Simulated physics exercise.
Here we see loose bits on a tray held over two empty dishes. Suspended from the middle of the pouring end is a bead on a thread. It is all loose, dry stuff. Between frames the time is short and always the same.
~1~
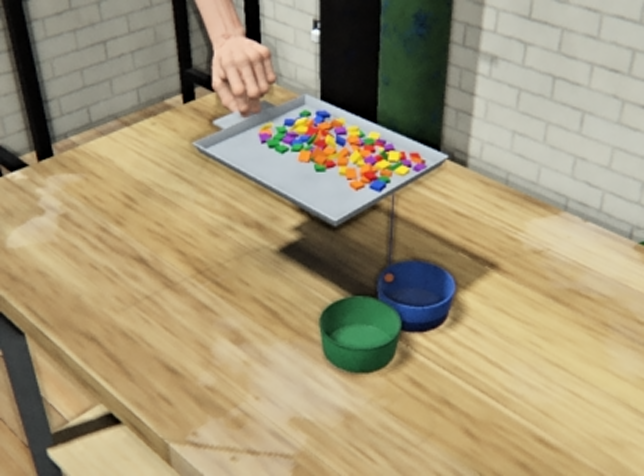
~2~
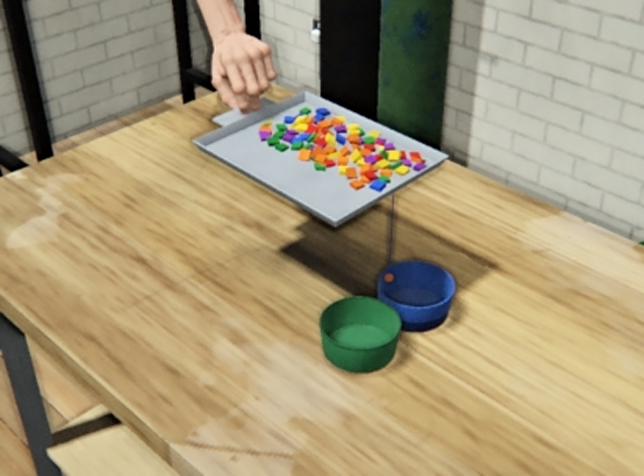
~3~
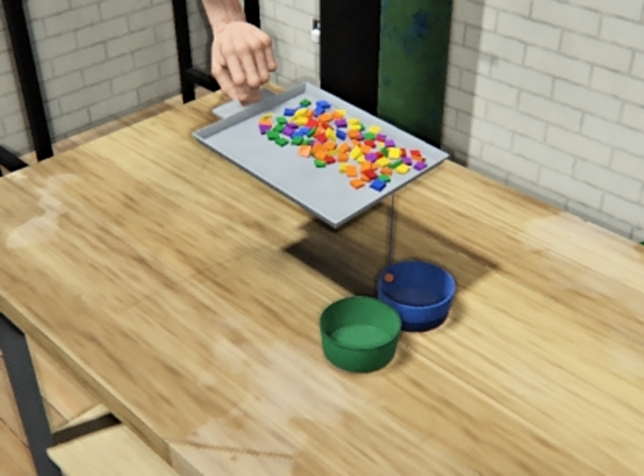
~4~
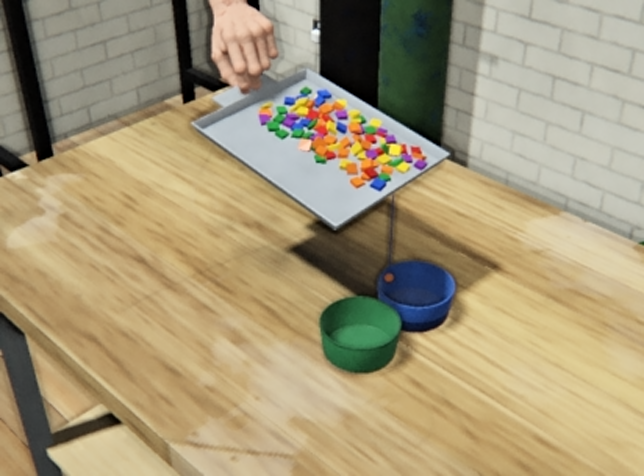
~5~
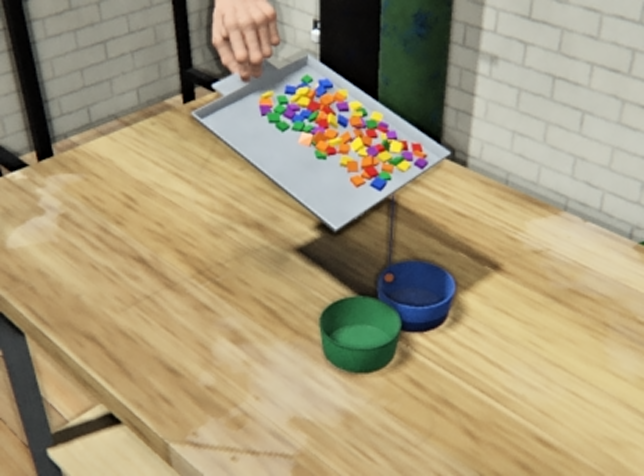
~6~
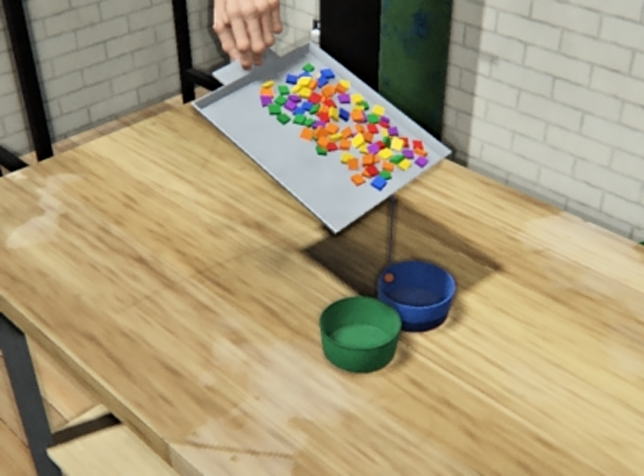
A hand at the far edge of a wooden table gradually raises the back of a grey tray scattered with small multicoloured tiles, steepening its slant toward the near edge, whose left corner dips slightly. Seen from above at an angle, a green dish and a blue dish sit below, before a white brick wall. The tiles keep their places on the tray, and the dishes, small reddish bead and camera stay still.
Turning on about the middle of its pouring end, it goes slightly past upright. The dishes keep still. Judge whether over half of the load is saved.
Over half of it is saved.
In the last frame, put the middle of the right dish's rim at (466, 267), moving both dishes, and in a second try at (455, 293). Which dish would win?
First try, the dish to the left; second try, the dish to the left.
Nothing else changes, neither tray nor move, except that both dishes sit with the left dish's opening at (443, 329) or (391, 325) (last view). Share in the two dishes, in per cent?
First position: Some 10 %; second position: Some 60 %.
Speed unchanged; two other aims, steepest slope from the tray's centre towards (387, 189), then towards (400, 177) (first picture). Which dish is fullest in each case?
For the first place it's the right-side dish, for the second the right-side dish.
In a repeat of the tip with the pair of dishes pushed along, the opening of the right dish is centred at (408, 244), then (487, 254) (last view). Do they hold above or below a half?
Well, not up to half at the first spot and not up to half at the second.
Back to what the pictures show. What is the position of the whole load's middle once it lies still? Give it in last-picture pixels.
(362, 345).
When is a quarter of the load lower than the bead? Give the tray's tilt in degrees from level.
Angle: Approx. 75 degrees.
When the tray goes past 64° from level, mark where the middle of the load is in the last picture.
I'd mark the middle close to (373, 204).
Just after the last frame, tray tipped steeply; the larger part on the tray; roughly a quarter in the air.
A moment on, tray tipped past a quarter turn; roughly half in the left dish; about a tenth in the right dish; roughly a quarter outside both; about a tenth in the air.
Further on, tray tipped past a quarter turn; roughly two thirds in the left dish; about a tenth in the right dish; roughly a quarter outside both.
When it is over, tray tipped past a quarter turn; roughly two thirds in the left dish; about a tenth in the right dish; roughly a quarter outside both.
